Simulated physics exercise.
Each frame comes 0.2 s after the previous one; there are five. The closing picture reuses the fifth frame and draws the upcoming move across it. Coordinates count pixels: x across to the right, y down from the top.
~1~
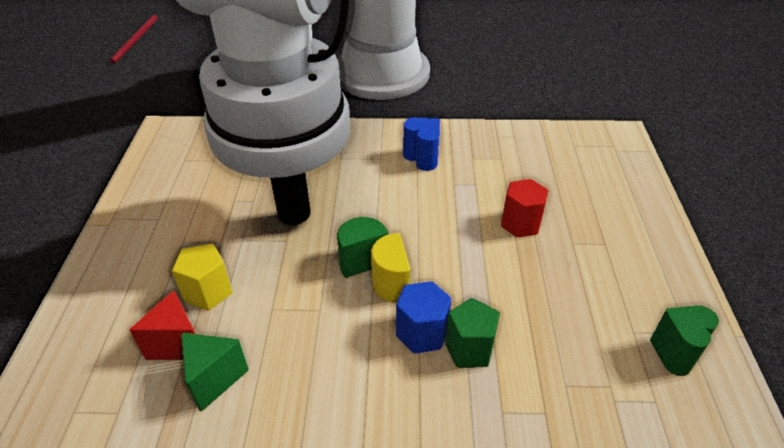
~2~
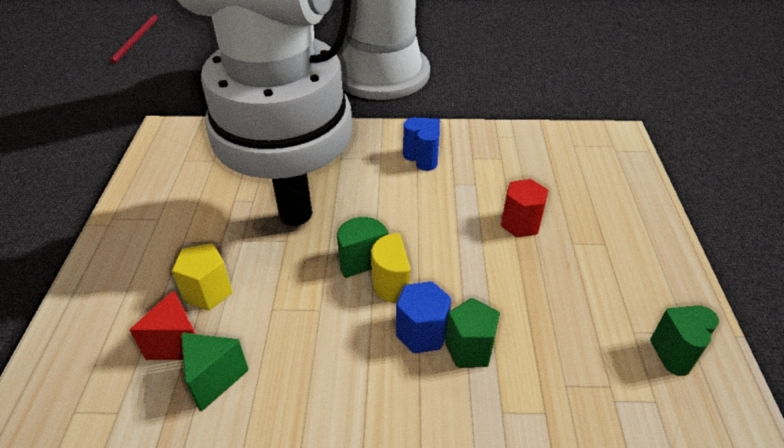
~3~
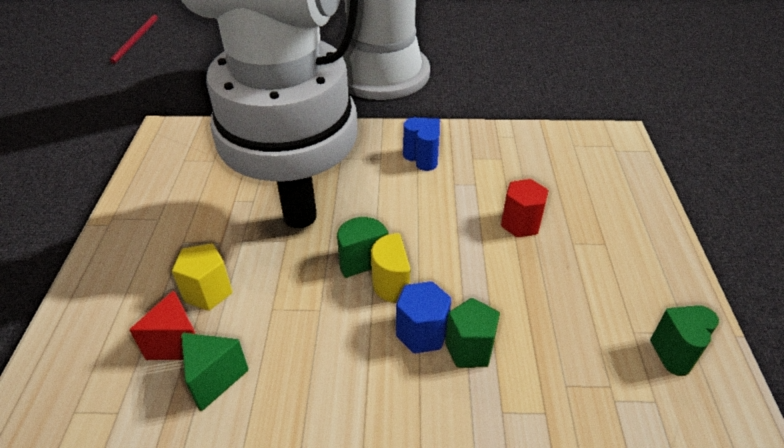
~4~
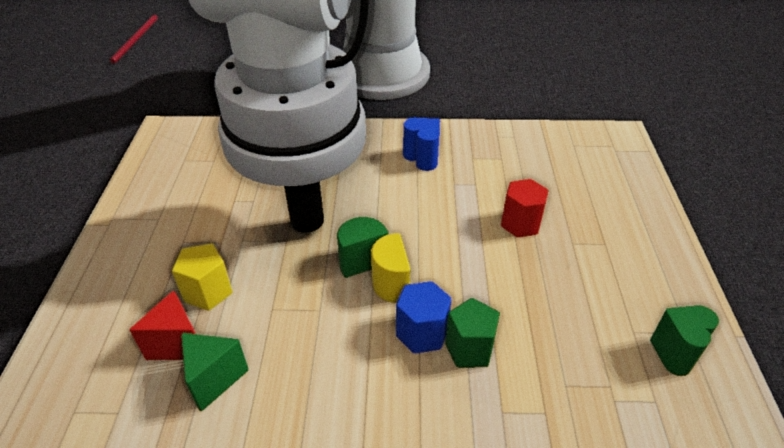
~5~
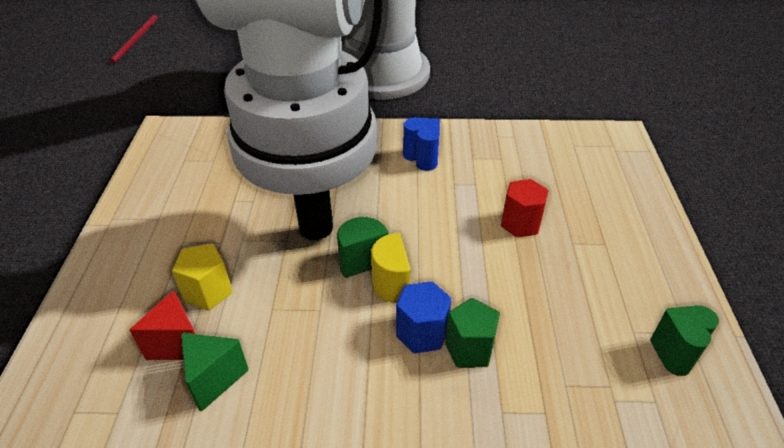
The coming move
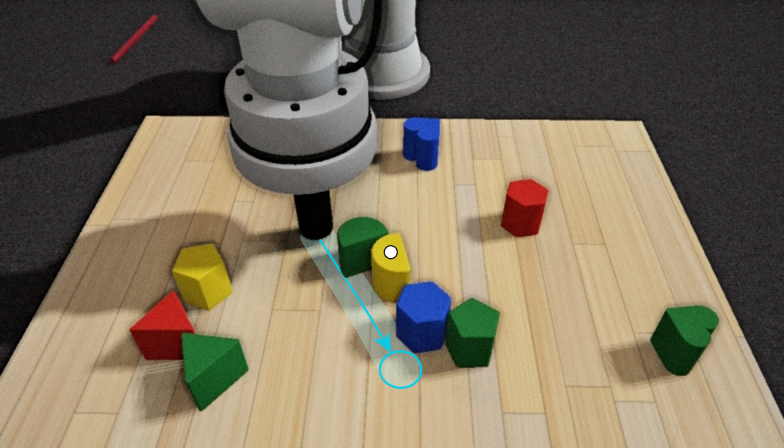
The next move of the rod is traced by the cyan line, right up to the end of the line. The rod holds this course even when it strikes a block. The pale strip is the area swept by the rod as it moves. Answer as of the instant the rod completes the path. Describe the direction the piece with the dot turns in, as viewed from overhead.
From above, clockwise.
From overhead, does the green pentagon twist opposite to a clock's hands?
My answer is no.
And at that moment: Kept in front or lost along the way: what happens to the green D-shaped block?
The rod moves past it.
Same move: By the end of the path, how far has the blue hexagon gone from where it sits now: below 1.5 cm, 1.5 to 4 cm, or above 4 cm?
It gets moved under 1.5 cm.
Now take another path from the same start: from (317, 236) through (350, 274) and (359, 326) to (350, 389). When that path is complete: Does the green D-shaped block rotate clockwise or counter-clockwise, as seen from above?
It ends up turned anticlockwise.
Drawn move, in a line from (317, 236) to (401, 369); the dot is on the yellow D-shaped block.
What follows on the original path. One third of the way, rod at (343, 268); green D-shaped block at (379, 235), turned 50° anticlockwise; yellow D-shaped block at (406, 256), turned 30° clockwise.
Two thirds of the way, rod at (371, 312); green D-shaped block at (381, 235), turned 50° anticlockwise; yellow D-shaped block at (409, 257), turned 30° clockwise.
At the end, rod at (401, 362); green D-shaped block at (381, 235), turned 50° anticlockwise; yellow D-shaped block at (409, 257), turned 30° clockwise; blue hexagon at (435, 307), turned 40° anticlockwise; green pentagon at (487, 317), turned 20° clockwise.
